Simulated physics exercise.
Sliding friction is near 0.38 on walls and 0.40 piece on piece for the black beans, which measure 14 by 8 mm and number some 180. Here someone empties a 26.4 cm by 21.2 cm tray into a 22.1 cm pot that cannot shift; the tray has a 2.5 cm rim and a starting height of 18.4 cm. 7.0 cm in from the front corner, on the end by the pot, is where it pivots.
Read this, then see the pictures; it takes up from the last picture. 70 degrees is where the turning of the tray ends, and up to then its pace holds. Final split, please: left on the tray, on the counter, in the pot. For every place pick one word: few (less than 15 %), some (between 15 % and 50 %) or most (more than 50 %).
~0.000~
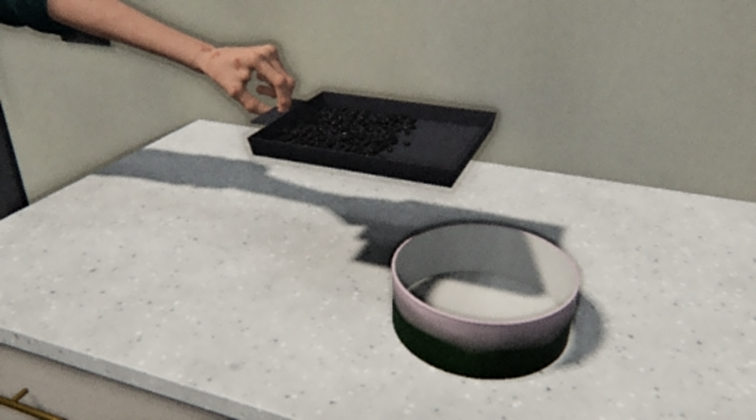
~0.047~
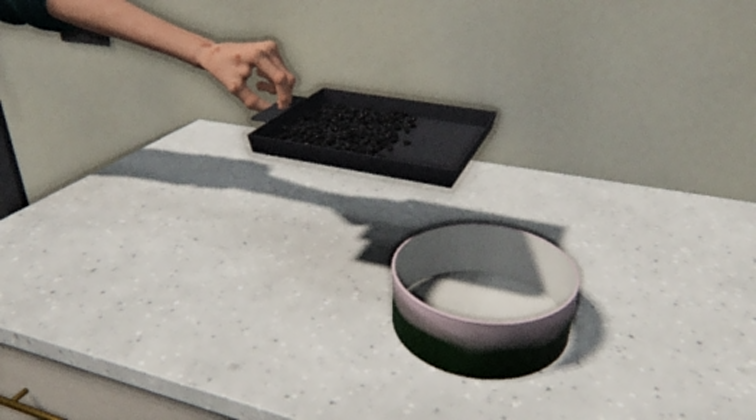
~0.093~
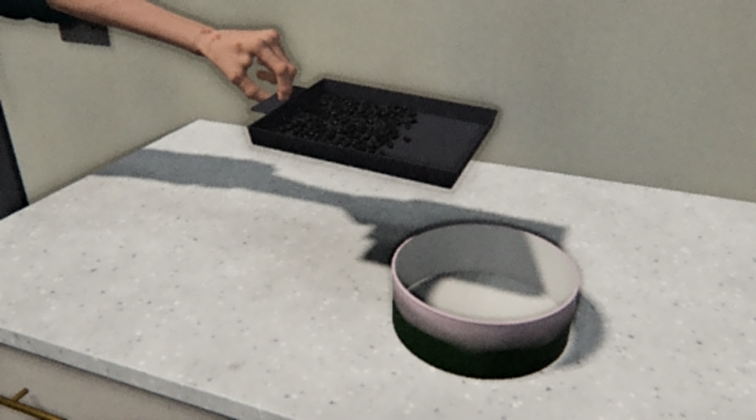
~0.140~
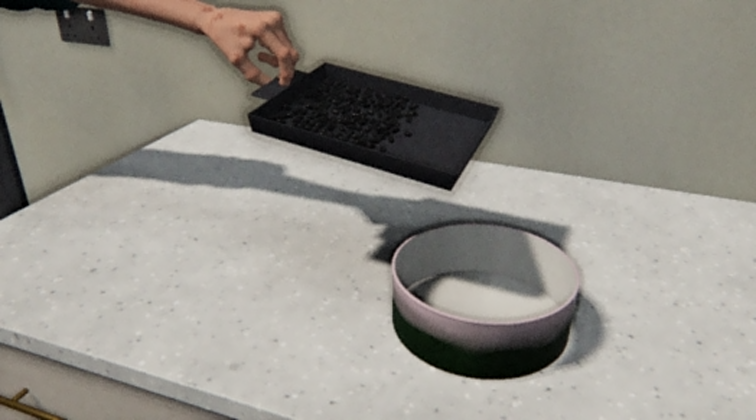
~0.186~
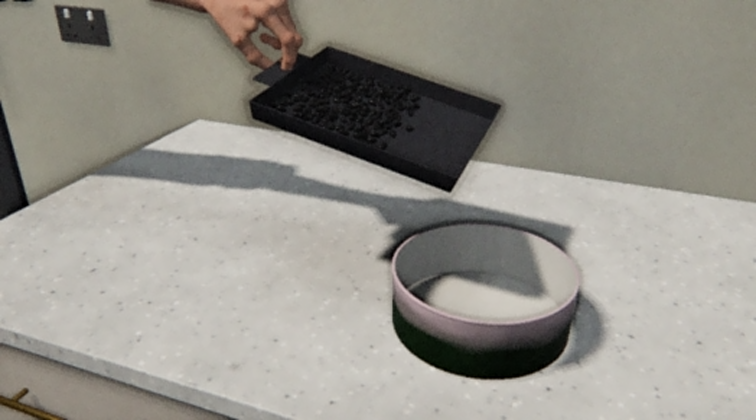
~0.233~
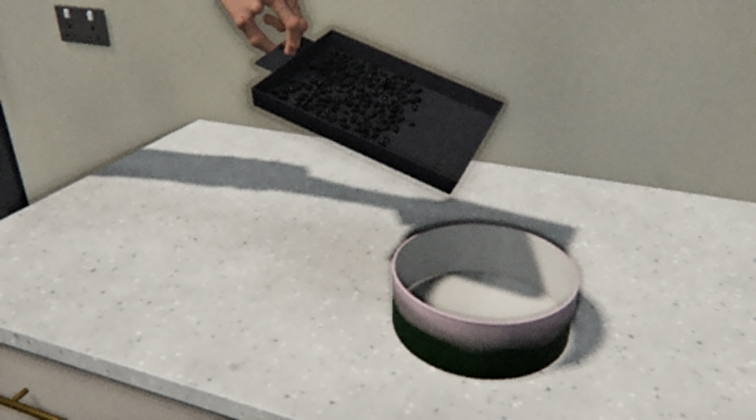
Tray gets some, counter gets few, pot gets most.
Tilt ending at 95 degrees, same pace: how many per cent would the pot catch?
Around 100 %, I reckon.
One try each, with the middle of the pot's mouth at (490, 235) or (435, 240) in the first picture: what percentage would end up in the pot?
Roughly 50 and 35 percent.
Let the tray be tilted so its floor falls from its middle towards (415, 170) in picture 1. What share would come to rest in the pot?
Something like 80 per cent of the pieces.
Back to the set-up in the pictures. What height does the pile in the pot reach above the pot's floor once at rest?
Around 1.5 cm above the floor.
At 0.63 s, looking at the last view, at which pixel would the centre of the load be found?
Near pixel (453, 152).
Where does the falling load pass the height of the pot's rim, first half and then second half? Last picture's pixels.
At roughly (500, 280) first, later on at (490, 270).
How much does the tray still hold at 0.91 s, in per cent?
Of the load, some 40 percent.
After 0.47 s, tilt 45 degrees; the tray holds 100 %, the pot 0 %.
After 0.63 s, tilt 63 degrees; the tray holds 100 %, the pot 0 %.
Then, at 0.91 s, tilt 70 degrees; the tray holds 40 %, the pot 55 %.
By 1.9 s all is still; tray 35 %, counter 0 %, pot 65 %.
